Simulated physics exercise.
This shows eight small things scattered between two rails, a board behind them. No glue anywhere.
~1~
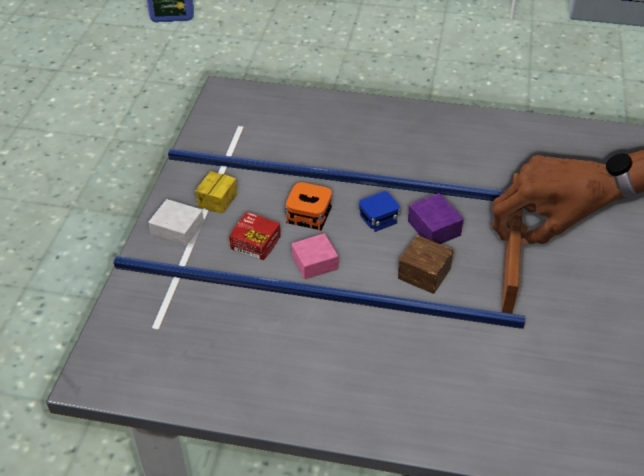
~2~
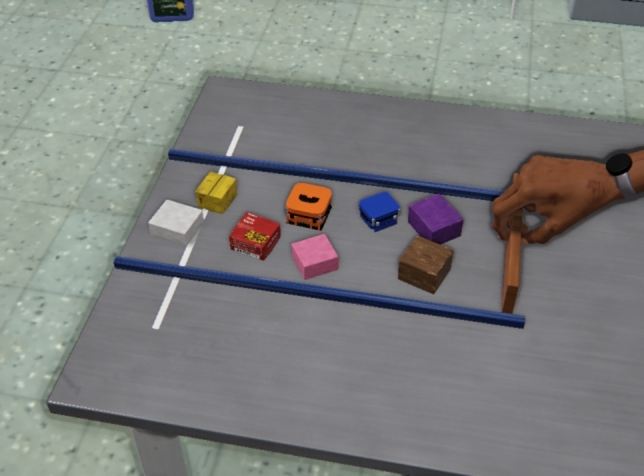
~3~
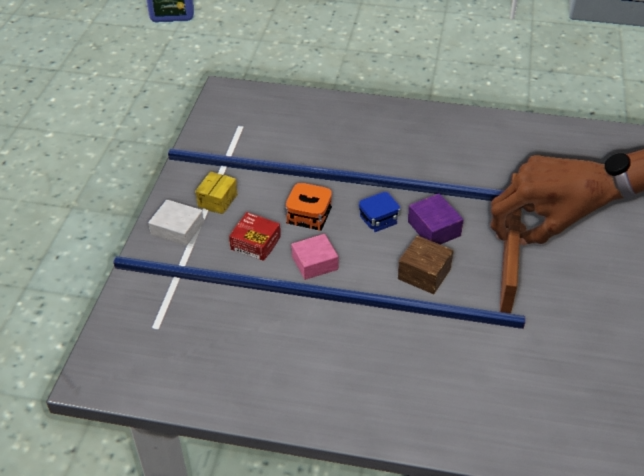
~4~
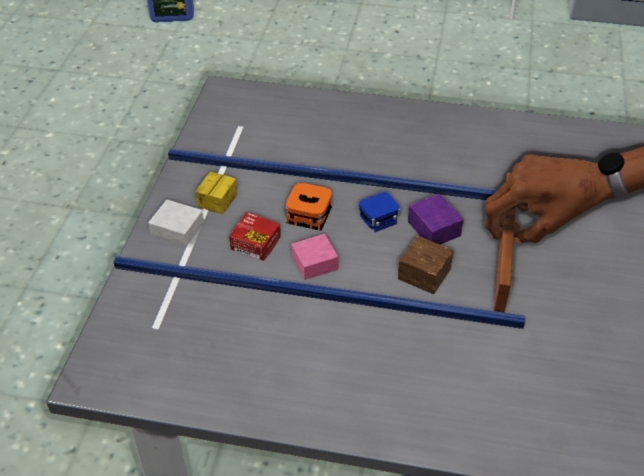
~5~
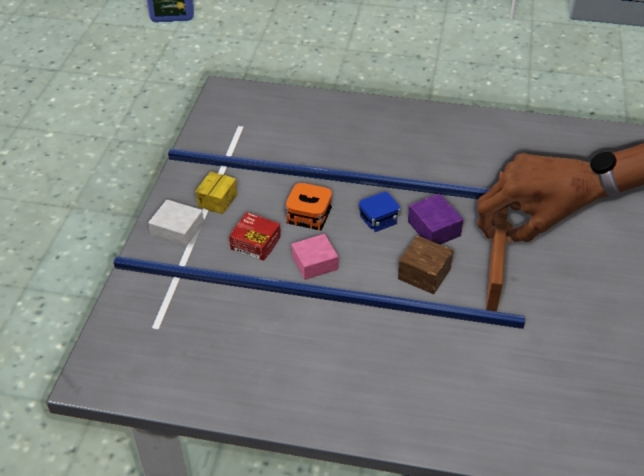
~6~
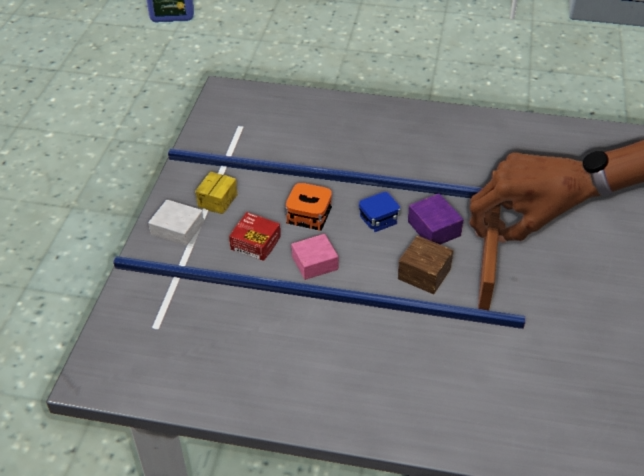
On a gray table between blue rails, a hand slides an upright board slightly left behind eight small, motionless colorful blocks.
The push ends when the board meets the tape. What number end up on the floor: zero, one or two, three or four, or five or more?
Outcome: The number that fall off is three or four.
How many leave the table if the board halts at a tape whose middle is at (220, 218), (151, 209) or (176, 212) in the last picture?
In that order 4, 8 and 6.
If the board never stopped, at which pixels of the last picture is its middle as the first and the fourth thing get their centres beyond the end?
At (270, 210) for the first, at (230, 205) for the fourth.
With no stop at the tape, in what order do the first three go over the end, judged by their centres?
They are the white block, the yellow box, the red box.
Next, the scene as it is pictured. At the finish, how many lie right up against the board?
That makes 2.
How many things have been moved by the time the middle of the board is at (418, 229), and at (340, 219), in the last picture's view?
First 3, then 6.
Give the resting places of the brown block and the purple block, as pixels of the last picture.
Near (171, 233) and (197, 180).
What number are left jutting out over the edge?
That would be 2.
Early on, none off yet; white block at rest near (177, 222); yellow box at rest near (217, 193); red box at rest near (254, 236).
Finally, the number that fall off is three or four; lost, orange case, red box, yellow box and white block.
